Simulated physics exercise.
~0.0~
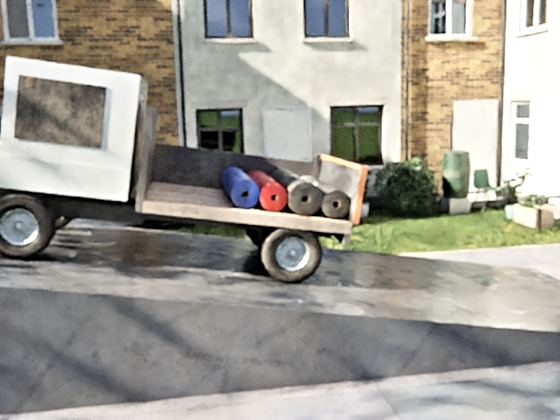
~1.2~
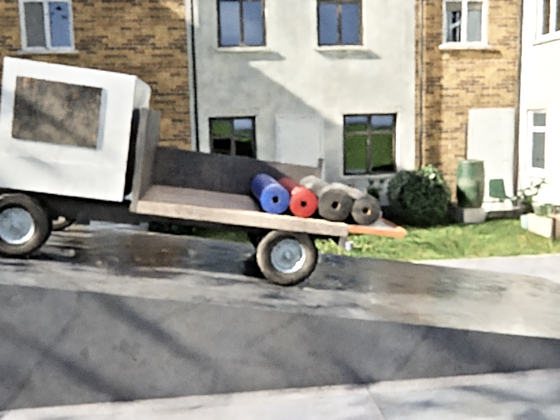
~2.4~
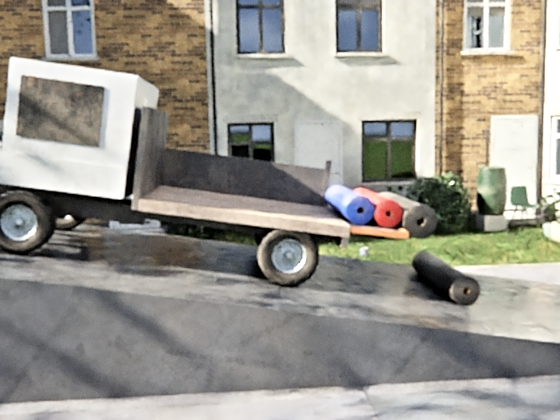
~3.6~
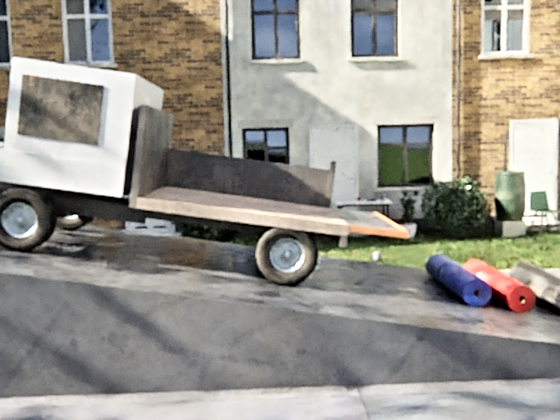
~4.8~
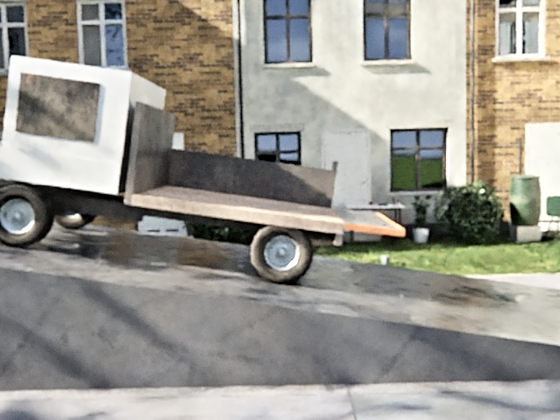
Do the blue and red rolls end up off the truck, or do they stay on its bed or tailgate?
Both the blue roll and the red roll end up off the truck.
